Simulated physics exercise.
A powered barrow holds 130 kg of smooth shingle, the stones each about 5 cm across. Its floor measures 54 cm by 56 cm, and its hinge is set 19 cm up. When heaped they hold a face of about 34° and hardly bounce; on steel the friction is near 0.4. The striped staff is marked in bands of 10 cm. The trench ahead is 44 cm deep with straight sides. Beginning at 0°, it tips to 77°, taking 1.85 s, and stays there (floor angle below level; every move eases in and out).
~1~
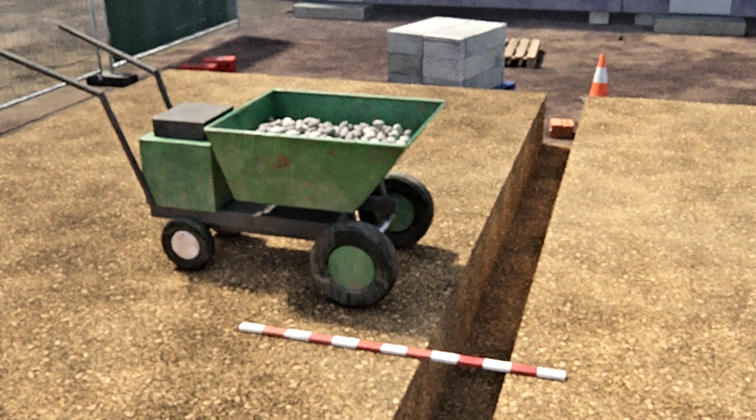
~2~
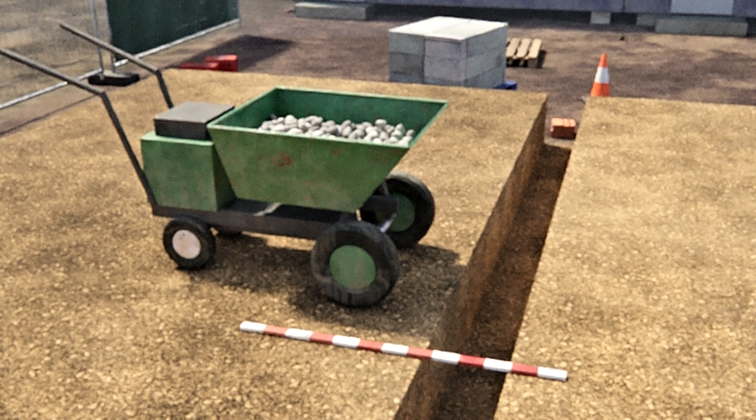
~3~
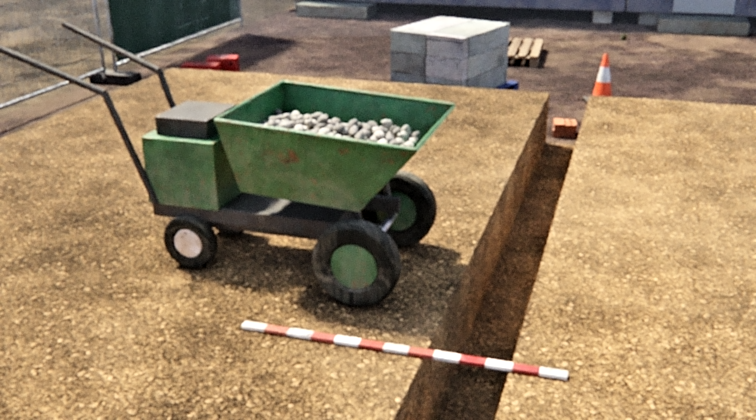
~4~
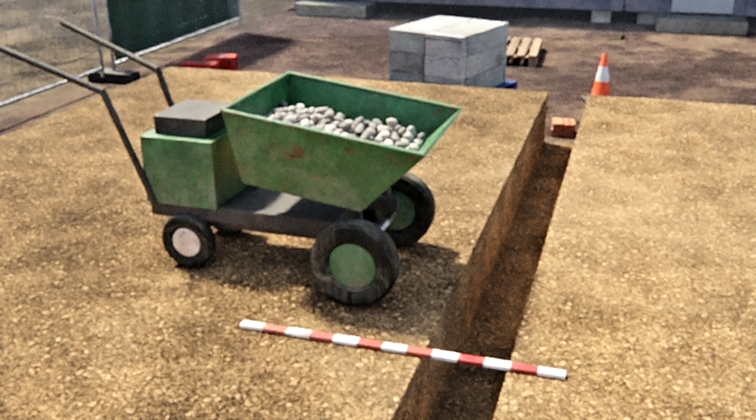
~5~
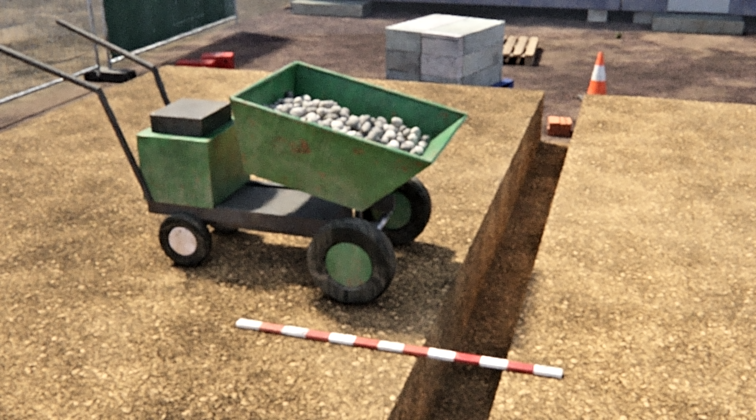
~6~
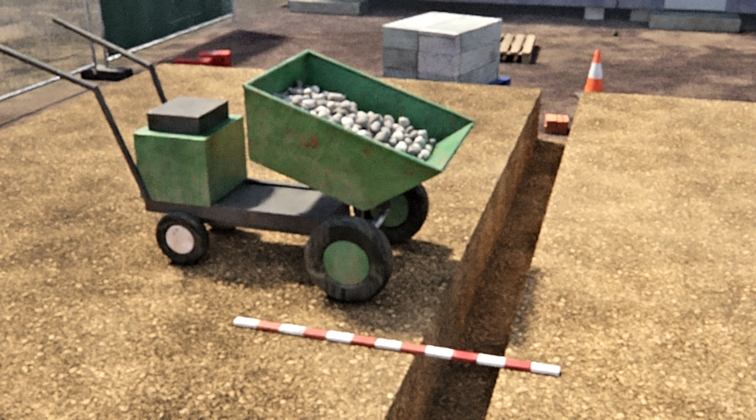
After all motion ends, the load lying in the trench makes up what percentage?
It makes up about 46 per cent.
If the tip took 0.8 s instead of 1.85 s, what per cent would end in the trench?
Something close to 35 per cent.
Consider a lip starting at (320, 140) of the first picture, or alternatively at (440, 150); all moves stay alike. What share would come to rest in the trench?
From the first spot near 80, from the second near 0 per cent.
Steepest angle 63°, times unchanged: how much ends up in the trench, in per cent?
Roughly 55% would end there.
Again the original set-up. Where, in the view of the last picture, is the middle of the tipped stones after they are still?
Somewhere around (538, 286) in the last picture.
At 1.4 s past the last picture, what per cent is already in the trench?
Some 20 per cent.
Then, 0.8 s after the last picture the floor is at 65°, 99 % in the tray, 1 % in the trench; the foremost stones are at (519, 254).
Then, 1.4 s after the last picture the floor is at 77°, 32 % in the tray, 20 % in the trench, 48 % past the trench; the foremost stones are at (703, 318).
Then, 1.7 s after the last picture the floor is at 77°, 7 % in the tray, 36 % in the trench, 56 % past the trench; the foremost stones are past the picture's edge.
Then, 3.7 s after the last picture the floor is at 77°, 0 % in the tray, 46 % in the trench, 54 % past the trench; the foremost stones are past the picture's edge.
